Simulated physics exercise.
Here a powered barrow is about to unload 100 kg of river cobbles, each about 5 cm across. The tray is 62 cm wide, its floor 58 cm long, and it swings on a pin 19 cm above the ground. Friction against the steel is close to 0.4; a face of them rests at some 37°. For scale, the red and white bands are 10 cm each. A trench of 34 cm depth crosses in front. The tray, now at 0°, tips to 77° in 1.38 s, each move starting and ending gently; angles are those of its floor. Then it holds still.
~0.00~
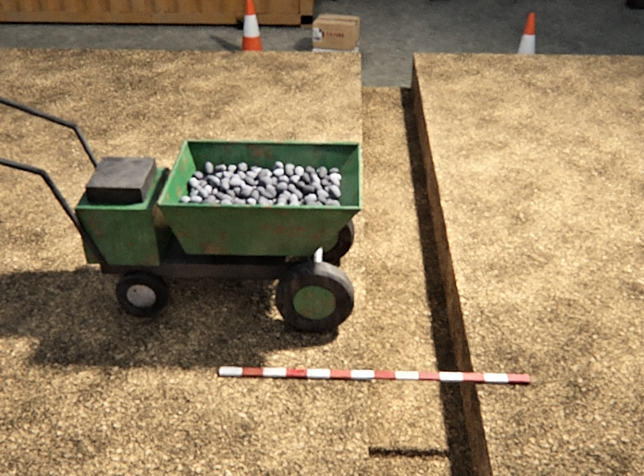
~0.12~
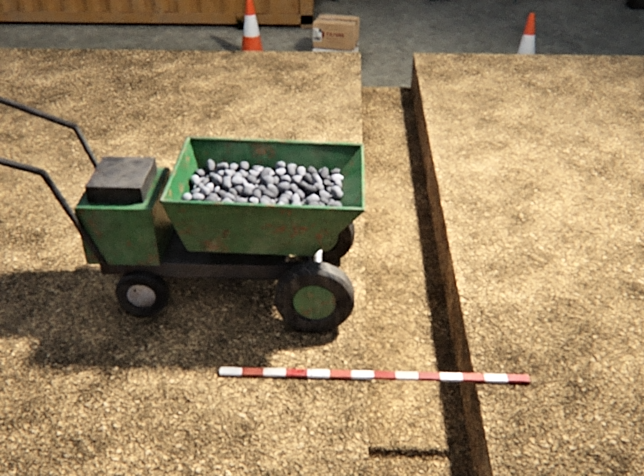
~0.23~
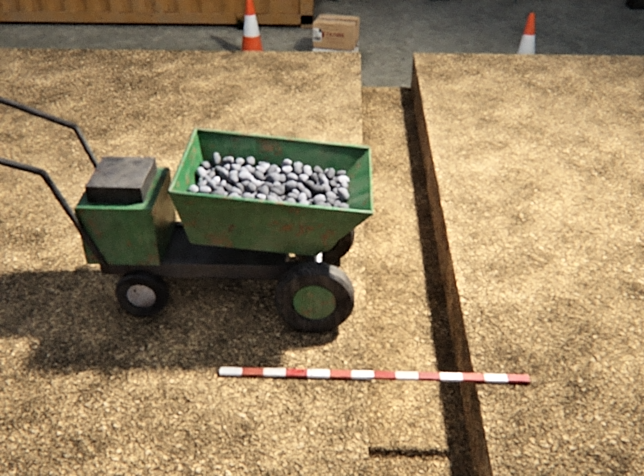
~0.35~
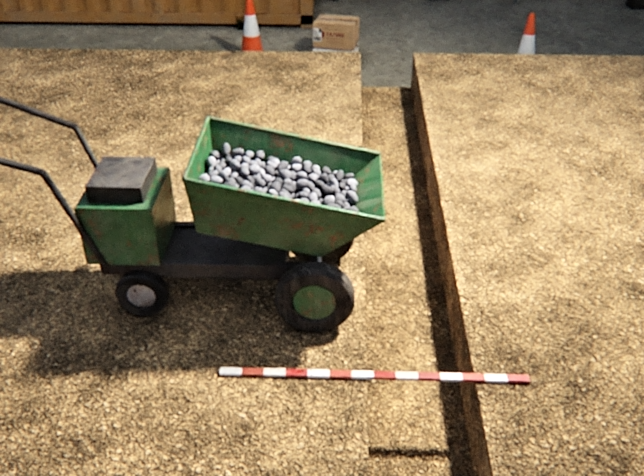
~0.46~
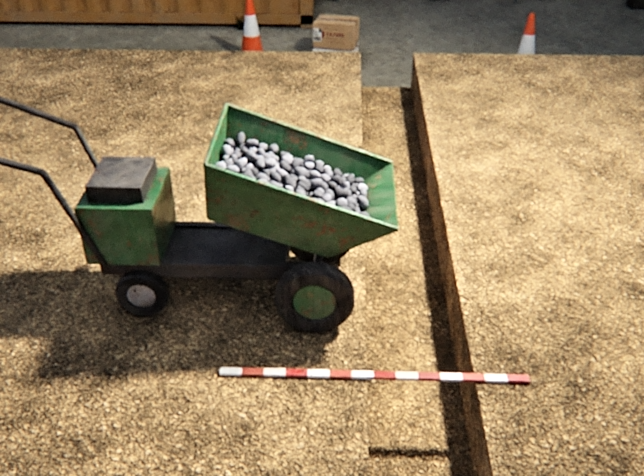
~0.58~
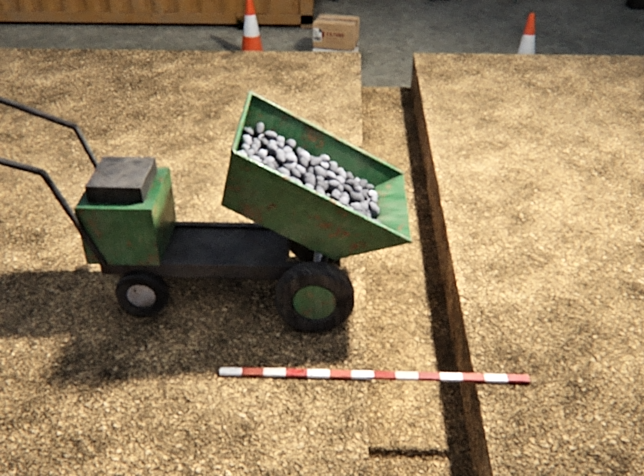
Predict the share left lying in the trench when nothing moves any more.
Some 65 per cent of it.
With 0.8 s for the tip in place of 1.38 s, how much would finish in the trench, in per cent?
In that case some 55 per cent.
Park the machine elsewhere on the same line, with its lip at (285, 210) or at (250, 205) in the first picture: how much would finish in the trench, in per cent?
Near 100 per cent from the first place, 70 from the second.
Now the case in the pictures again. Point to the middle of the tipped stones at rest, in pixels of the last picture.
Their middle is at about (444, 333).
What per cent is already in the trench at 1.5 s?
Some 30 per cent.
After 1.0 s the floor is at 65°; 100 % in the tray; the foremost stones are at (421, 248).
After 1.5 s the floor is at 77°; 47 % in the tray, 31 % in the trench, 22 % past the trench; the foremost stones are at (523, 292).
After 1.8 s the floor is at 77°; 14 % in the tray, 49 % in the trench, 37 % past the trench; the foremost stones are at (591, 281).
After 3.8 s the floor is at 77°; 0 % in the tray, 65 % in the trench, 35 % past the trench; the foremost stones are at (627, 266).
